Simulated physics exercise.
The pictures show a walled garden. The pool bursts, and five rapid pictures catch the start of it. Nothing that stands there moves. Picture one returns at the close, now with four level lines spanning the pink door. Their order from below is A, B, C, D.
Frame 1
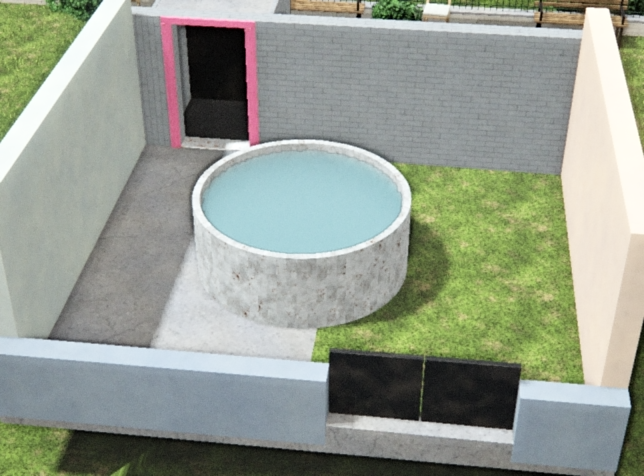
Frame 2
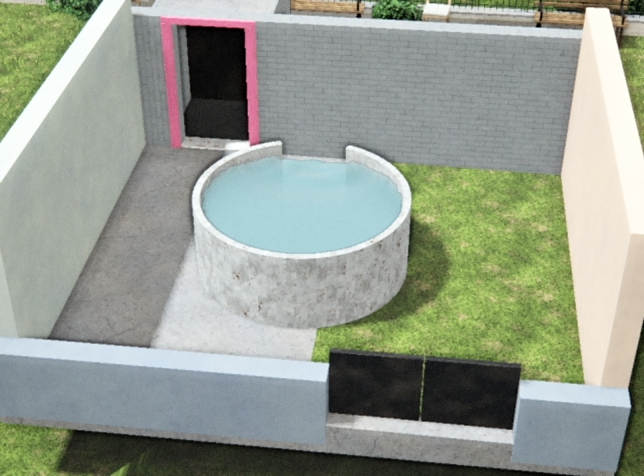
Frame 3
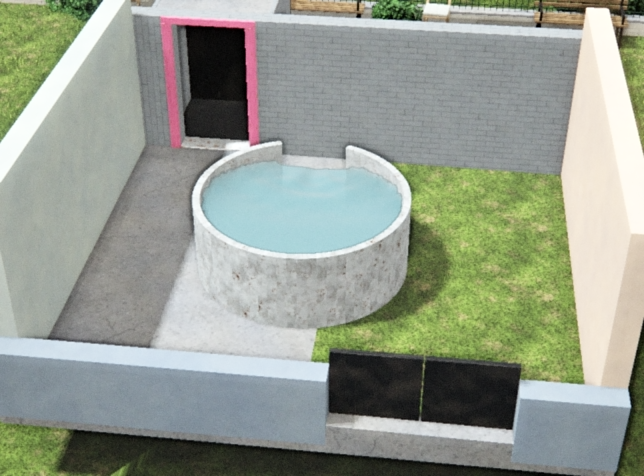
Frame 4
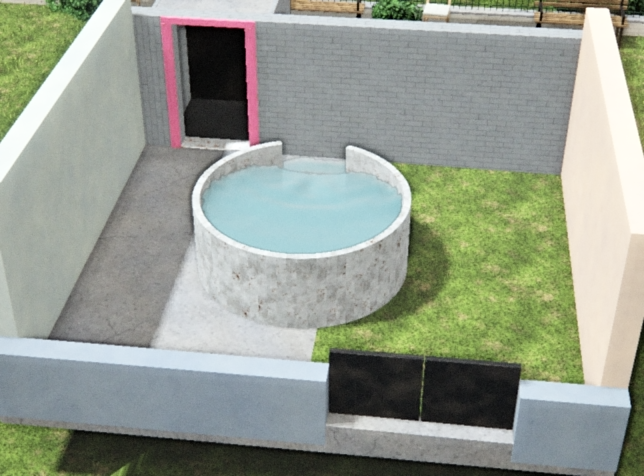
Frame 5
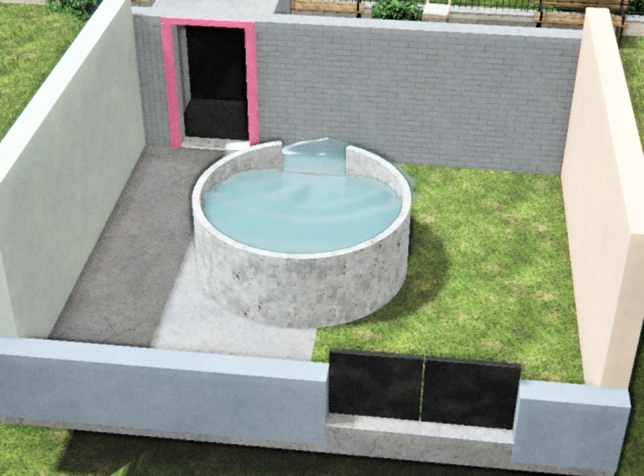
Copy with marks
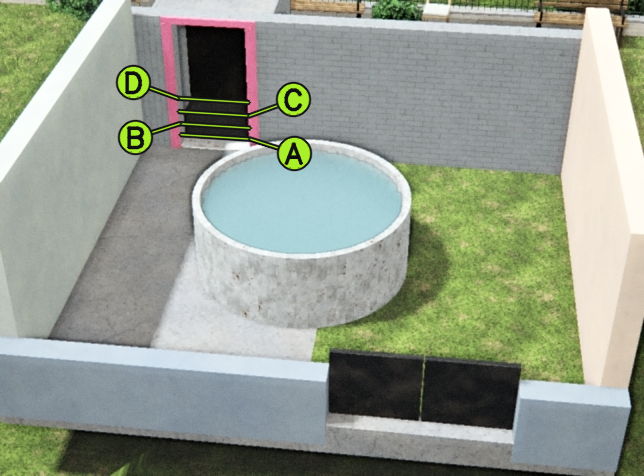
In a walled garden, a round pool's back rim opens and its water ripples.
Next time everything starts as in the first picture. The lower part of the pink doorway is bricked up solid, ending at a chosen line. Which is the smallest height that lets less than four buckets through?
Take A.
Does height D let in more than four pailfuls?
No.
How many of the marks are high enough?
All of them.
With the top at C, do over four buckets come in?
No, not at all.
On the marked copy, A at (215, 136); B at (214, 125); C at (213, 113); D at (213, 100); from the bottom up A, B, C, D.
For height A, a bucket or two gets in.
For height B, nothing gets over.
For height C, nothing gets over.
For height D, nothing gets over.
